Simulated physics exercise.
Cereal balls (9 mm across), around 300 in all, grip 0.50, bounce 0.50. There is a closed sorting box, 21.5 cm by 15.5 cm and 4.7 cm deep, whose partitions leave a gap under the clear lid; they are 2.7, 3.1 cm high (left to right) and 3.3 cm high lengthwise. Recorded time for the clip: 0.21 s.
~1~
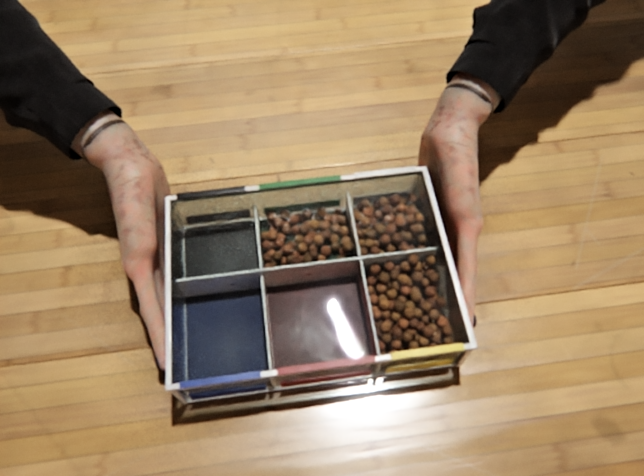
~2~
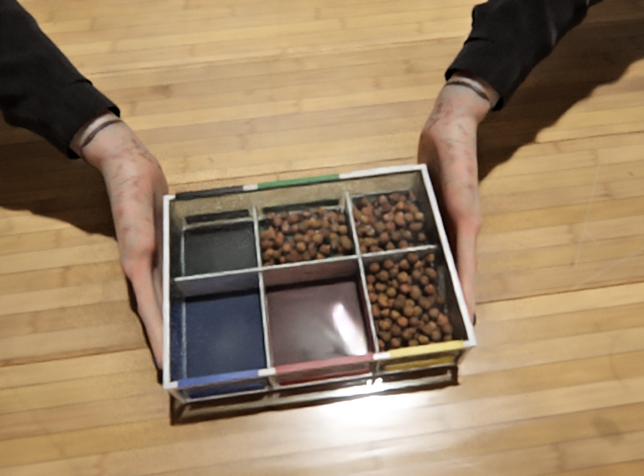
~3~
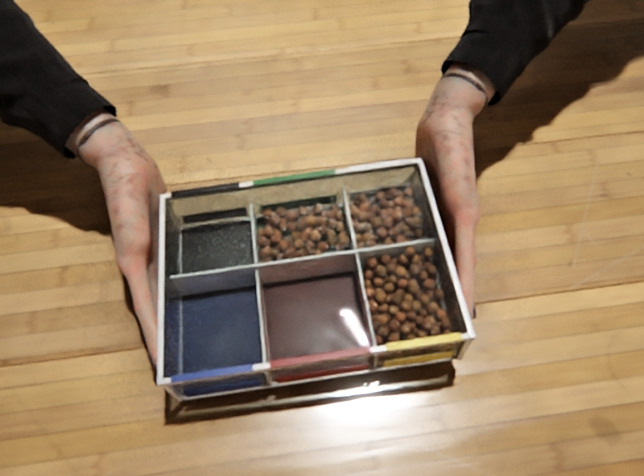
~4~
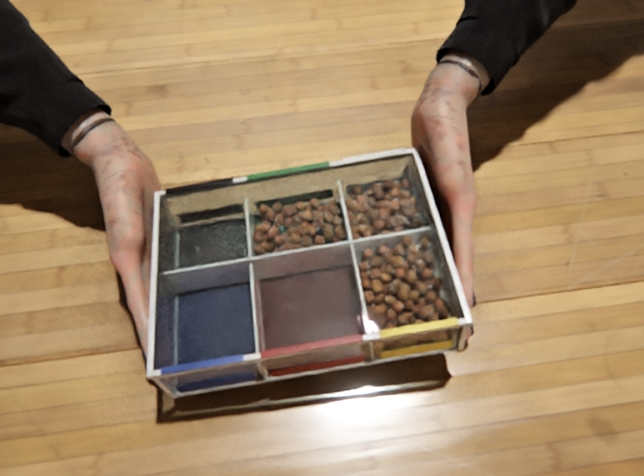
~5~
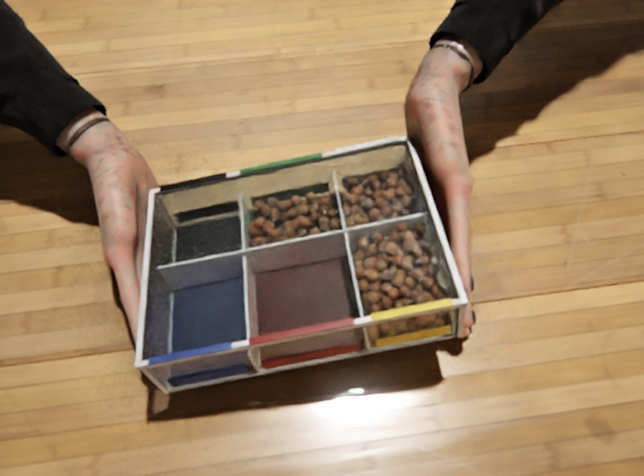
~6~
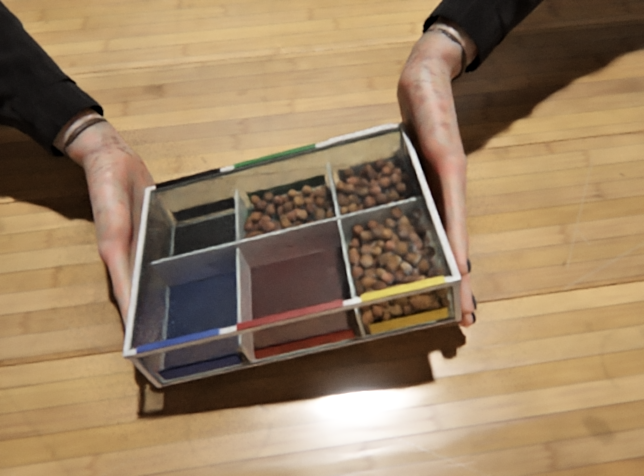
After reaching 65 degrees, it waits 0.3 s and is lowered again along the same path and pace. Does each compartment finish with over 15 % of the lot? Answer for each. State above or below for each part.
Red: Below. Blue: Below. Green: Above. Yellow: Above. White: Above. Black: Below.
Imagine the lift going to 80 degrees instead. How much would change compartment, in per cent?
Roughly 15 percent would.
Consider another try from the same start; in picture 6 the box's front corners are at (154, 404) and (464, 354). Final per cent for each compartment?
In per cent, the final split is red 5, blue 0, green 25, yellow 45, white 30, black 0.
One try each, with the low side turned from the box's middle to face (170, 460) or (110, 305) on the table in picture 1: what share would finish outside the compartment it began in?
Estimate: Some 10 % and some 15 % respectively.
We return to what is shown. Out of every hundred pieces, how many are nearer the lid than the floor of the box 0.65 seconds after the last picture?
20 per cent, give or take.
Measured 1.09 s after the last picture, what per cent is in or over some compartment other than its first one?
Near 10 per cent of it.
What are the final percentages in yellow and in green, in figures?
The yellow compartment ends with 35 per cent, the green one with 30 per cent.
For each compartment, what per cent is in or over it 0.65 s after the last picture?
Red 0, blue 0, green 30, yellow 40, white 30, black 0.
Then, 0.65 s after the last picture, tilt 65 degrees; green 30 %, yellow 40 %, white 30 %.
Then, 1.09 s after the last picture, tilt 35 degrees; green 30 %, yellow 35 %, white 30 %, black 5 %.
Then, 1.60 s after the last picture, tilt 0 degrees; green 30 %, yellow 35 %, white 30 %, black 5 %.
In the end, red 0 %, blue 0 %, green 30 %, yellow 35 %, white 30 %, black 5 %.
